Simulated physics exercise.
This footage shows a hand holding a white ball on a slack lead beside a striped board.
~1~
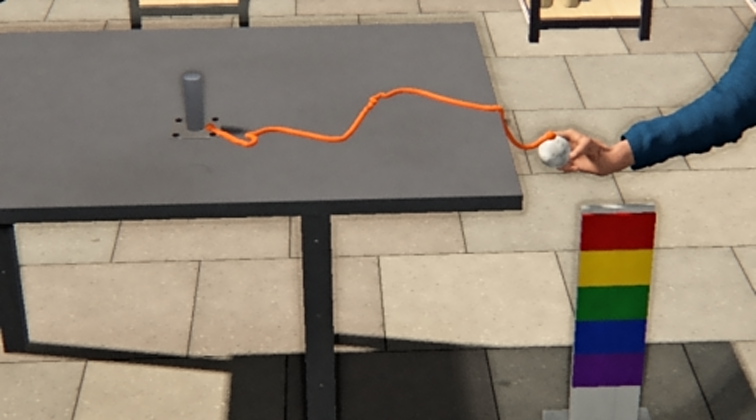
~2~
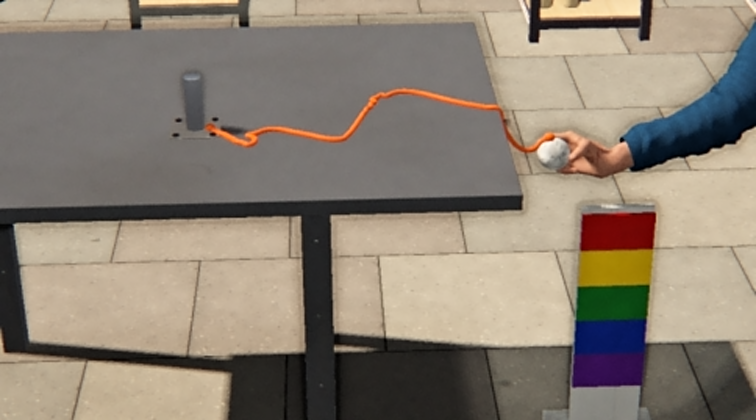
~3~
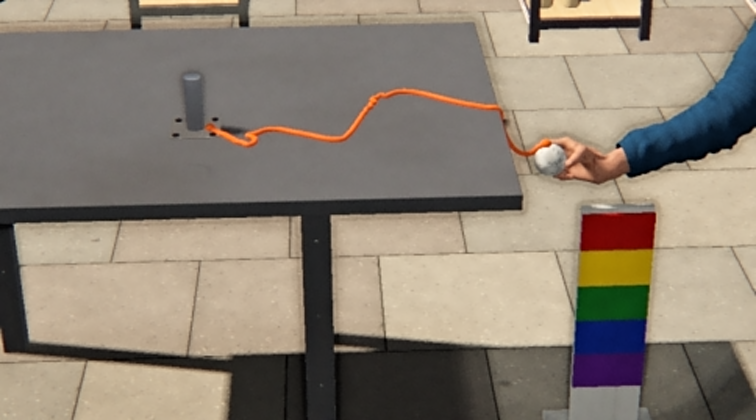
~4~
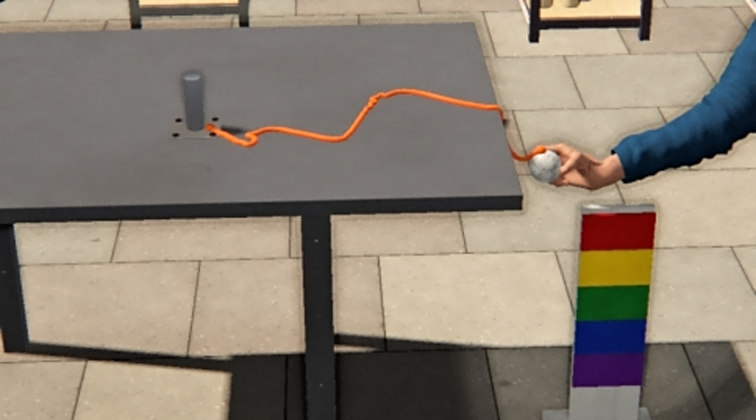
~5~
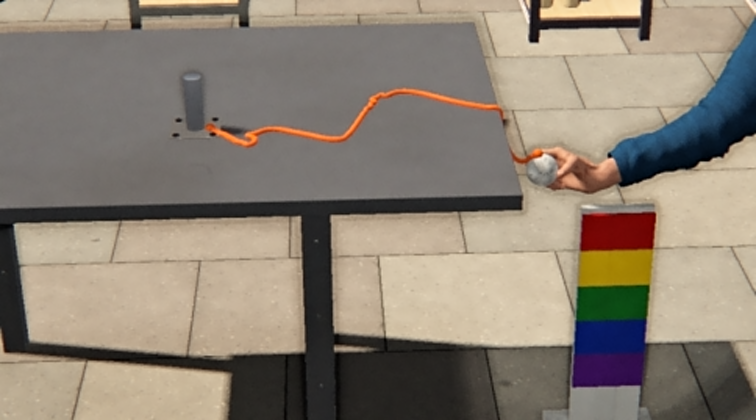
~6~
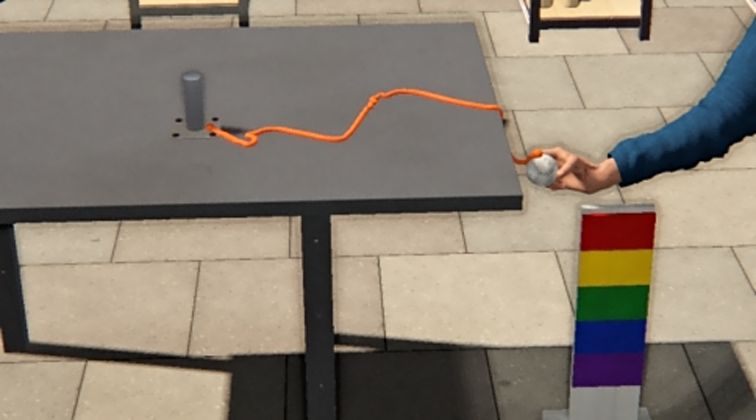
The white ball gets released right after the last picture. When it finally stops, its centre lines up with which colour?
Blue.
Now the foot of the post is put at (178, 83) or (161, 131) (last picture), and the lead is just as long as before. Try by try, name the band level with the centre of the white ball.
It comes out green the first time and green the second time.
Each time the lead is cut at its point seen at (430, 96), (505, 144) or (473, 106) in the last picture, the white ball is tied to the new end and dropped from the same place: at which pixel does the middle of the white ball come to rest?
Roughly at (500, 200) for the first, (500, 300) for the second and (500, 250) for the third.
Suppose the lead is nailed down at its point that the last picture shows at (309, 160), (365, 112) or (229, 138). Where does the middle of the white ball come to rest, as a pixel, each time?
Taking them in turn, I'd expect around (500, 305), (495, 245) and finally (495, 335).
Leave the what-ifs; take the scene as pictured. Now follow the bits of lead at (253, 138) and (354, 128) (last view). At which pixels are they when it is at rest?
Result - first point (292, 124), second point (431, 119).
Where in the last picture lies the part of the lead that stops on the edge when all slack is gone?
The spot located at (376, 102) in the last picture.
Soon after, ball near (517, 332); level with blue.
Then, ball near (485, 342); level with blue.
At rest, ball near (494, 341); level with blue. Its middle rests at the blue band.
